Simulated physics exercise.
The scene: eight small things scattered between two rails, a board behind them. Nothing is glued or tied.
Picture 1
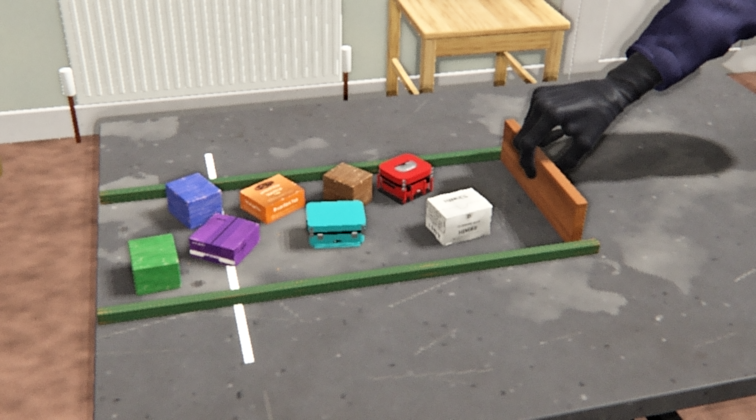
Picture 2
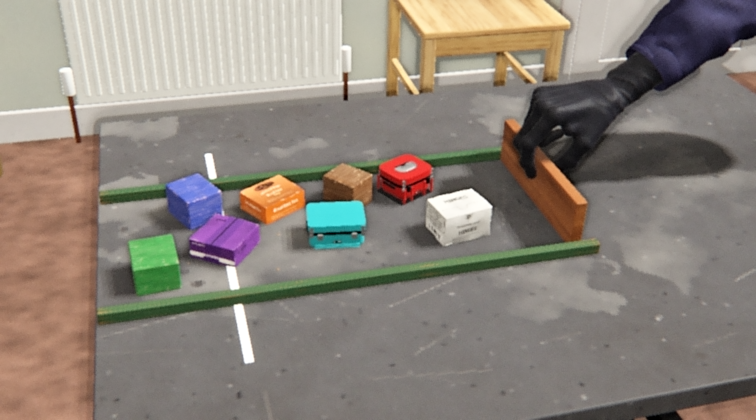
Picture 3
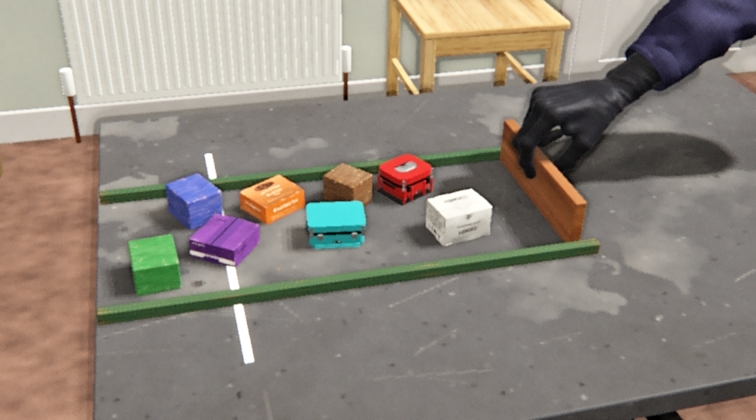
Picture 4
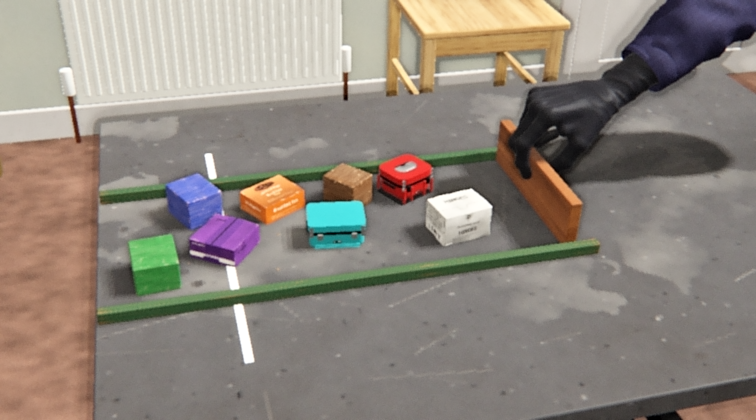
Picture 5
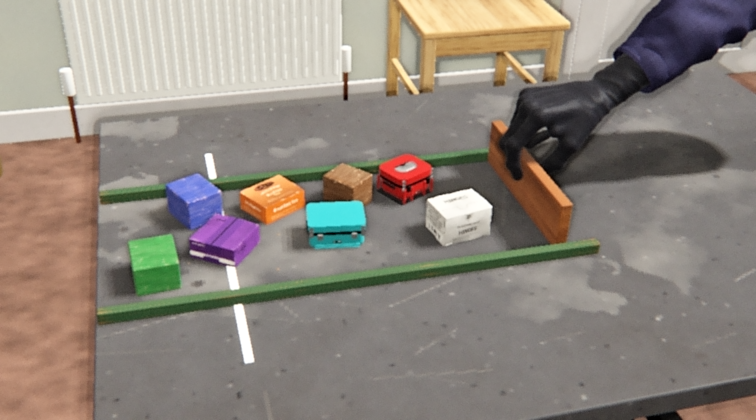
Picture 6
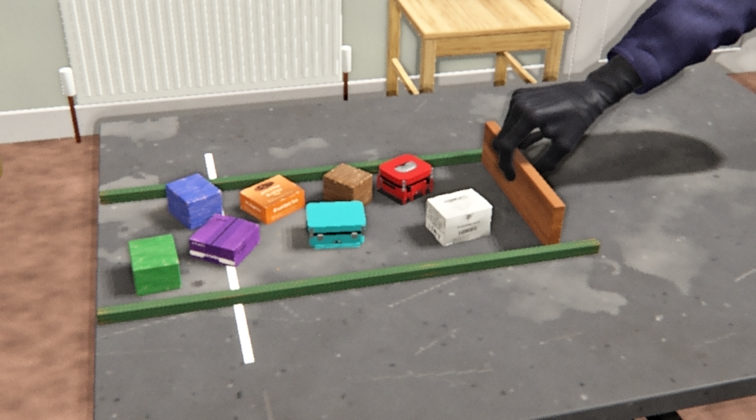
A black-gloved hand in a dark sleeve holds an upright reddish-brown board at the right of a dark grey tabletop, seen from above at an angle, with a radiator and wooden stool behind. Between two green rails sit green, blue, purple, orange, brown, turquoise, red and white boxes and blocks, left to right, near a broken white line. The hand slides the board slightly left, while everything else and the camera stay still.
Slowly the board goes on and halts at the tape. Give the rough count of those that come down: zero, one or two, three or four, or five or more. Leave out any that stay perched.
As it turns out, the number that fall off is one or two.
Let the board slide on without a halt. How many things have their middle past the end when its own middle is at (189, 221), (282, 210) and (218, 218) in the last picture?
Place by place, 3, 0 and 2.
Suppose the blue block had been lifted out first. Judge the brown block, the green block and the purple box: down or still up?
The brown block stays on; the green block holds on; the purple box falls.
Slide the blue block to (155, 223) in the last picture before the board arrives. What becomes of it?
Then it is lost.
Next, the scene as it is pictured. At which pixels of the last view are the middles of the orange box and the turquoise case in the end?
About (112, 209), and the other about (142, 243).
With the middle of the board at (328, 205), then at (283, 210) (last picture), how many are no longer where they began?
8 and 8.
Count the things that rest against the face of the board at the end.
That makes 2.
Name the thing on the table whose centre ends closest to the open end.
The orange box.
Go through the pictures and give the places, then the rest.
In the first picture, green block (155, 264); blue block (195, 201); purple box (225, 240); board (540, 179); tape (225, 240).
In the second picture, blue block (195, 202); red case (405, 179).
In the third picture, purple box (225, 240); white box (458, 217).
In the fourth picture, green block (155, 265); turquoise case (336, 226).
In the fifth picture, blue block (195, 202); board (526, 181).
In the sixth picture, green block (155, 265); blue block (195, 202); purple box (225, 240); board (519, 182); tape (225, 240).
Soon after, none off yet; green block at rest near (155, 265); blue block at rest near (195, 202); purple box at rest near (225, 240).
In the end, the number that fall off is one or two; gone, purple box and blue block.
